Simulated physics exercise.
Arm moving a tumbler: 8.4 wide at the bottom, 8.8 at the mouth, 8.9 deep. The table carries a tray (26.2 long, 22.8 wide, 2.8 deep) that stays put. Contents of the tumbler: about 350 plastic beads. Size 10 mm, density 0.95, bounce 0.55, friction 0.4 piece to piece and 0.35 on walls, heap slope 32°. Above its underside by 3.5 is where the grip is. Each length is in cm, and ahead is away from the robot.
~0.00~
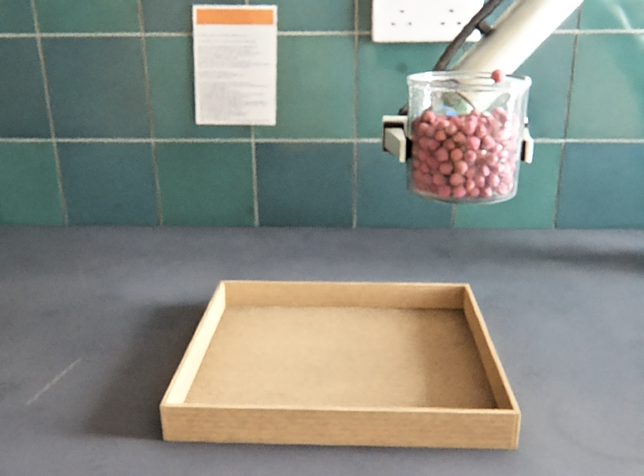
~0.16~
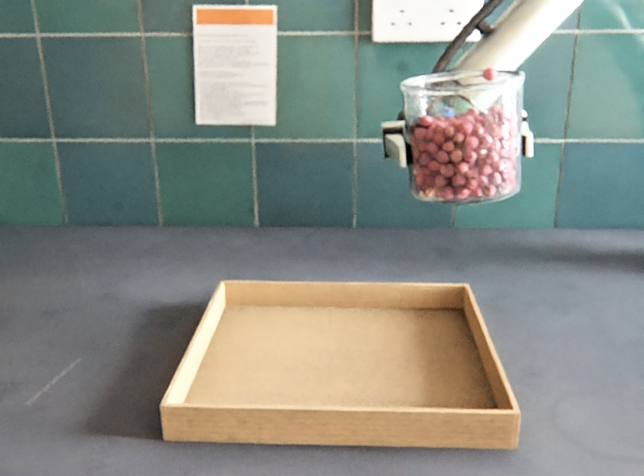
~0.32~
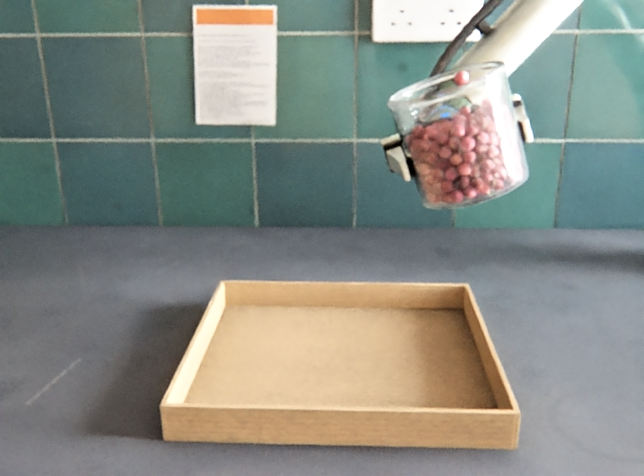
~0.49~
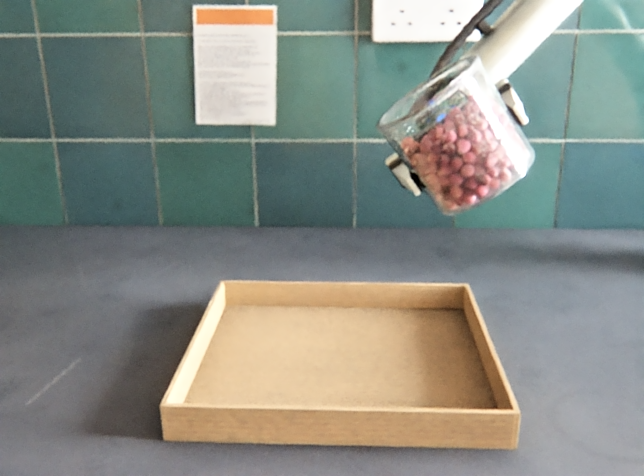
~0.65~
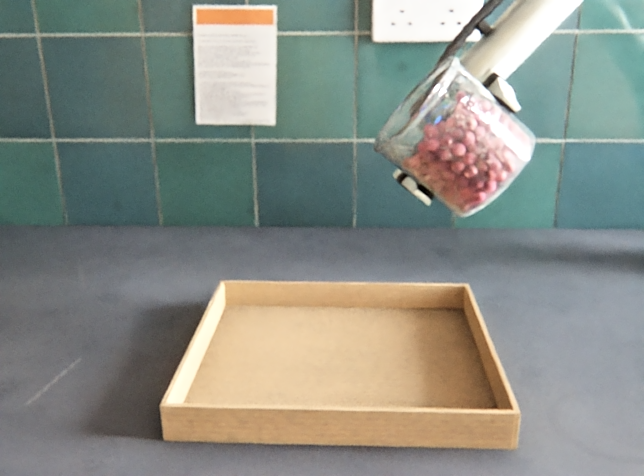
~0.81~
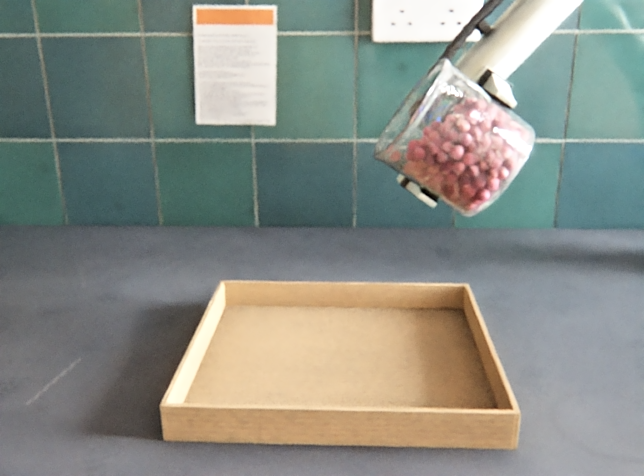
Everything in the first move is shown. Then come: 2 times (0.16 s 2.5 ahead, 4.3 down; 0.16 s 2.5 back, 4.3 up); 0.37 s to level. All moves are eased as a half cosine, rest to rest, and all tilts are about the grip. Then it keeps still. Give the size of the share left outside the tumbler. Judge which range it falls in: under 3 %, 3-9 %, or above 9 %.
It falls under 3 %.
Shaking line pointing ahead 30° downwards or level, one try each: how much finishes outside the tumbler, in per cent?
Estimates, in order: 5 % then 10 %.
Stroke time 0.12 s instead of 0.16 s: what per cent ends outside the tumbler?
About 0 per cent in that case.
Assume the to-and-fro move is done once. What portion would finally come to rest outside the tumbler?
Roughly 0 in a hundred.
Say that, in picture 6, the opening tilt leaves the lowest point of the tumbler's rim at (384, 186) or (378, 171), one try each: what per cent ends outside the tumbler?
Close to 15 percent for the first and close to 0 percent for the second.
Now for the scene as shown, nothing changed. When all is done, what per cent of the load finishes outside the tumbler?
The share comes to around 0 per cent.
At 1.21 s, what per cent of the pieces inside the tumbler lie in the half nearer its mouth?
Near 30 %.
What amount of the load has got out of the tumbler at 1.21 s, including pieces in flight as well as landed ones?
I'd say some 0 percent.
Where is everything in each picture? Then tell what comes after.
In the first frame, the tumbler middle at (464, 137), level; upper third of the load around (467, 129), from x 415 to 515, top at y 75; 349 in the tumbler.
In the second frame, the tumbler middle at (463, 137), tilted 5° forward; upper third of the load around (468, 130), from x 415 to 510, top at y 75.
In the third frame, the tumbler middle at (460, 137), tilted 19° forward; upper third of the load around (472, 129), from x 410 to 515, top at y 80.
In the fourth frame, the tumbler middle at (457, 139), tilted 36° forward; upper third of the load around (474, 128), from x 410 to 520, top at y 95.
In the fifth frame, the tumbler middle at (455, 141), tilted 50° forward; upper third of the load around (474, 128), from x 405 to 520, top at y 95.
In the sixth frame, the tumbler middle at (454, 142), tilted 55° forward; upper third of the load around (474, 128), from x 390 to 520, top at y 100; 349 in the tumbler.
After 1.21 s, tilted 55° forward, highest piece 21 above the table; 349 in the tumbler.
After 1.62 s, tilted 31° forward, highest piece 23 above the table; 349 in the tumbler.
After 2.02 s, level, highest piece 25 above the table; 349 in the tumbler.
After 3.07 s, level, highest piece 25 above the table; 349 in the tumbler.
In the end, 349 in the tumbler. That is 0 % outside the tumbler.
